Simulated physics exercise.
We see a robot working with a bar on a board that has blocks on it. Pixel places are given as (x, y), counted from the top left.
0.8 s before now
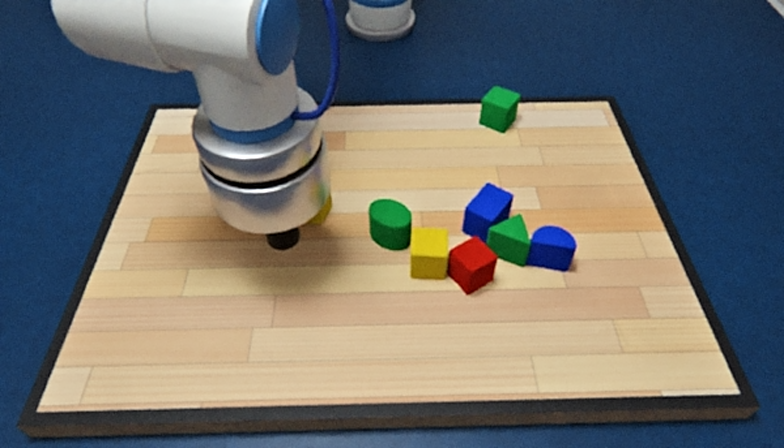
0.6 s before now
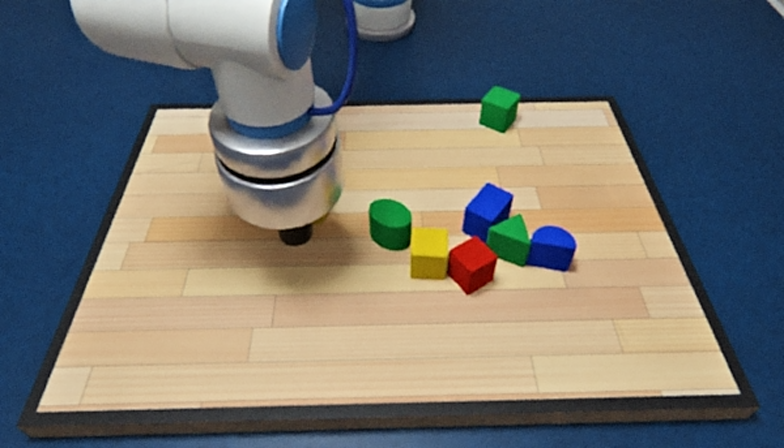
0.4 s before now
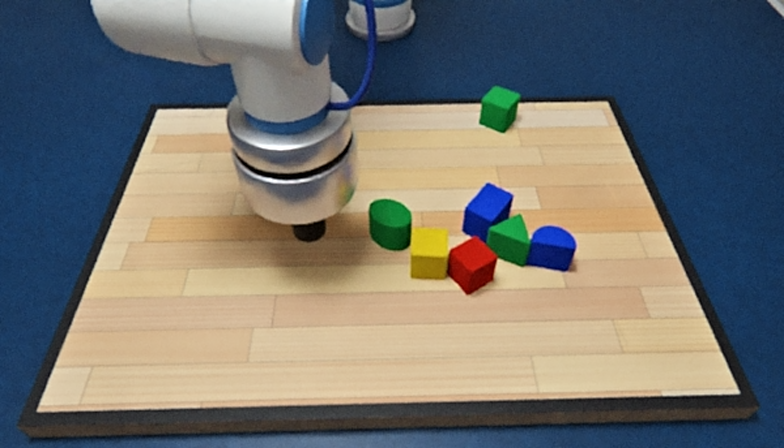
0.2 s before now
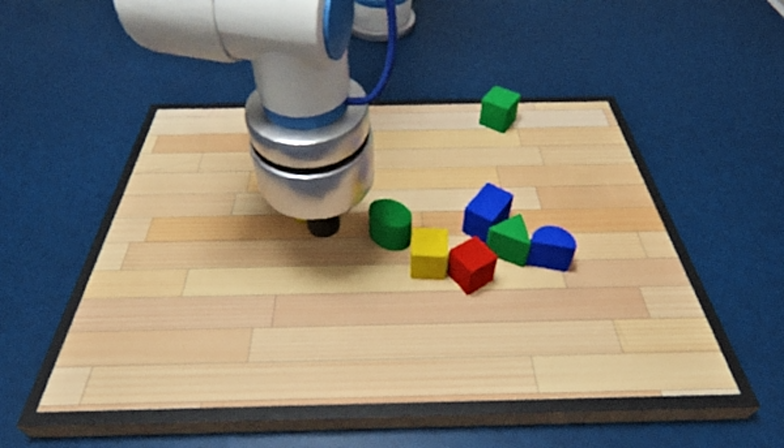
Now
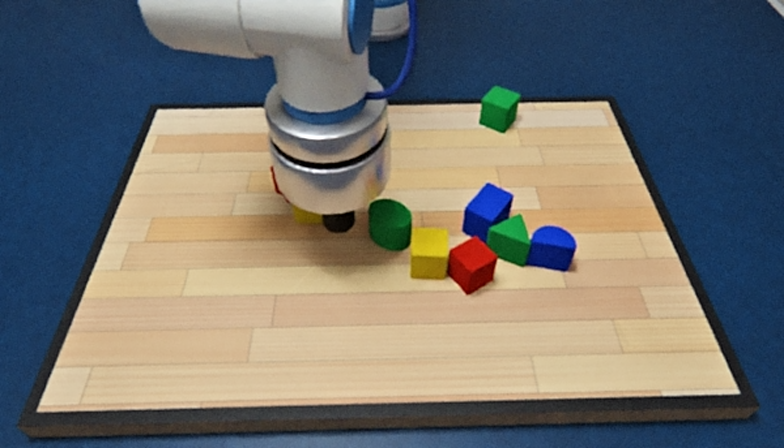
White robot arm with a short dark tip sliding slowly right across a wooden board toward a still green block.
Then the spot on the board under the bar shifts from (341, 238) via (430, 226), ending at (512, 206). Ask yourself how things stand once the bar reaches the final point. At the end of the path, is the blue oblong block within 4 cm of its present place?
In short: No.
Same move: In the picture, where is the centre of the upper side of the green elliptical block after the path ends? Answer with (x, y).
My best guess is (485, 217).
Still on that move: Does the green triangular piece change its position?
Short answer: Yes.
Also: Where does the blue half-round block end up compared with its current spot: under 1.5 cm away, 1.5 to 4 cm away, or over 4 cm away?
Displacement: Within 1.5 cm.
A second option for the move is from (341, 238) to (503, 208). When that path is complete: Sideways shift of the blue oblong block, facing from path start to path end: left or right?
Out to the right.
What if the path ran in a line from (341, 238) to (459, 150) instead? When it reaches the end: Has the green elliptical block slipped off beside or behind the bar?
Yes, it checks out.
The first path, step by step. One third of the way, bar at (402, 214); green elliptical block at (437, 212), turned 30° clockwise; yellow square block at (439, 246), turned 25° clockwise.
Two thirds of the way, bar at (463, 203); green elliptical block at (483, 218), turned 105° clockwise; yellow square block at (439, 246), turned 25° clockwise; blue oblong block at (515, 203), turned 55° anticlockwise; green triangular piece at (522, 232), turned 20° clockwise.
At the end, bar at (516, 189); green elliptical block at (485, 217), turned 115° clockwise; yellow square block at (439, 246), turned 25° clockwise; blue oblong block at (538, 201); green triangular piece at (522, 234), turned 20° clockwise; blue half-round block at (558, 237).
